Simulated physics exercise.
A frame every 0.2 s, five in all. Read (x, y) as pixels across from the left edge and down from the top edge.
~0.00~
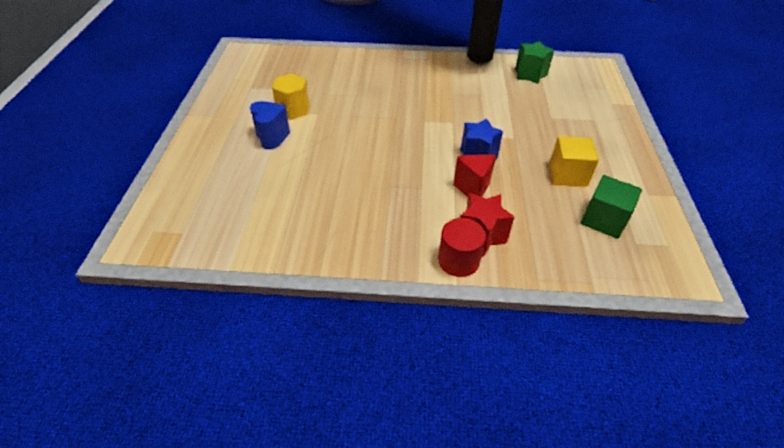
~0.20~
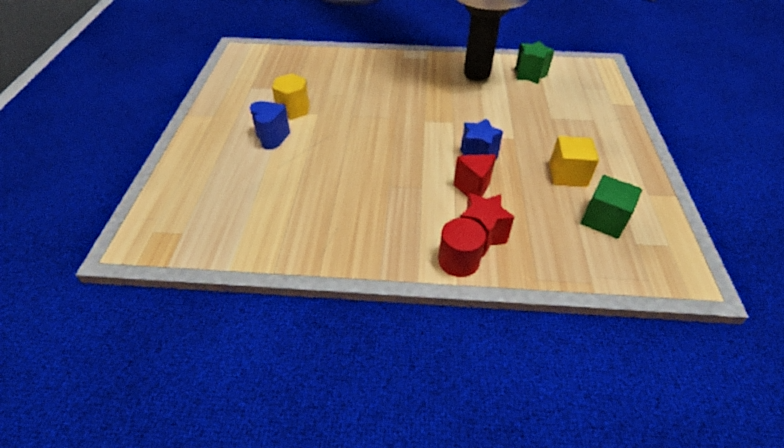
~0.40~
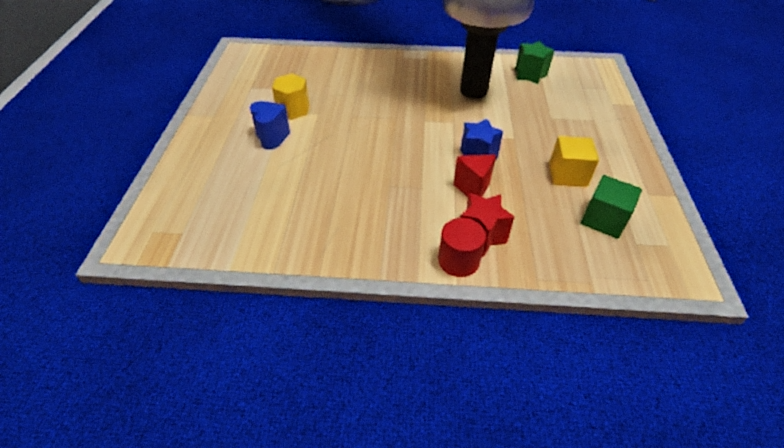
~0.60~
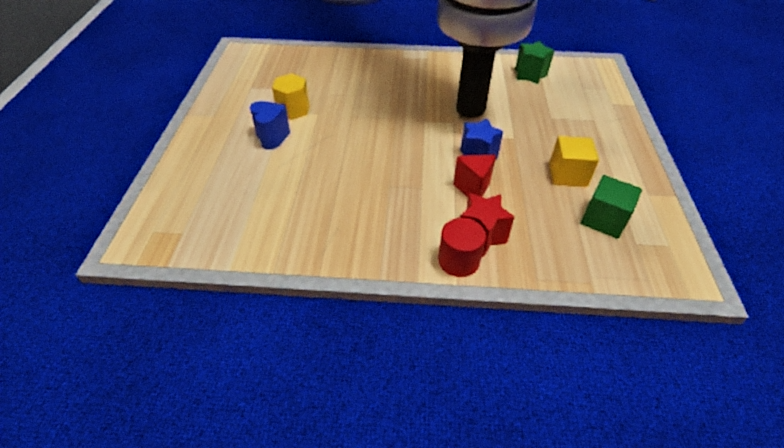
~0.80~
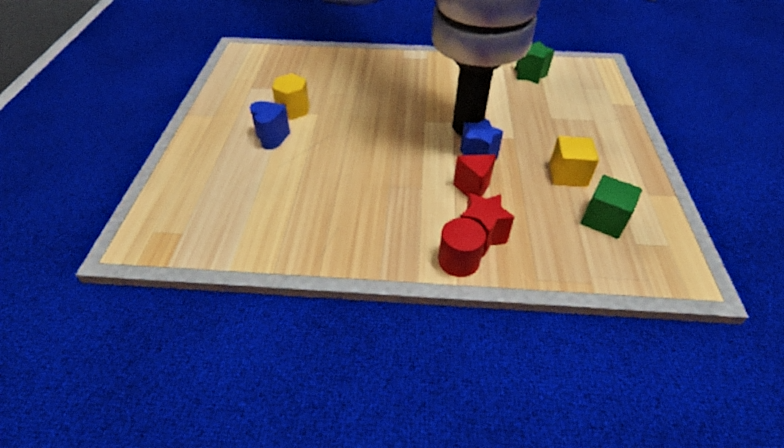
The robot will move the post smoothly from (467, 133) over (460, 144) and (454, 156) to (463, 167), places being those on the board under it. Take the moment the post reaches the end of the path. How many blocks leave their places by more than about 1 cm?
I'd say just one block gets shifted by more than about 1 cm.
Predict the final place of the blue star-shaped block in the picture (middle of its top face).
I think it will end close to (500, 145).
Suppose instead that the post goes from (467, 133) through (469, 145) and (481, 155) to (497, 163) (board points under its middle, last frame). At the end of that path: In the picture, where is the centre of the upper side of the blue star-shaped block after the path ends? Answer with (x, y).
Around pixel (506, 157).
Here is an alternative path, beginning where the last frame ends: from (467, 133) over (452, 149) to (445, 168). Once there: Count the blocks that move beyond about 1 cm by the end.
One moves.
What follows on the original path. Halfway along, post at (457, 144); blue star-shaped block at (485, 136), turned 30° anticlockwise.
At the end, post at (464, 162); red triangle not moved; blue star-shaped block at (500, 145), turned 60° anticlockwise.
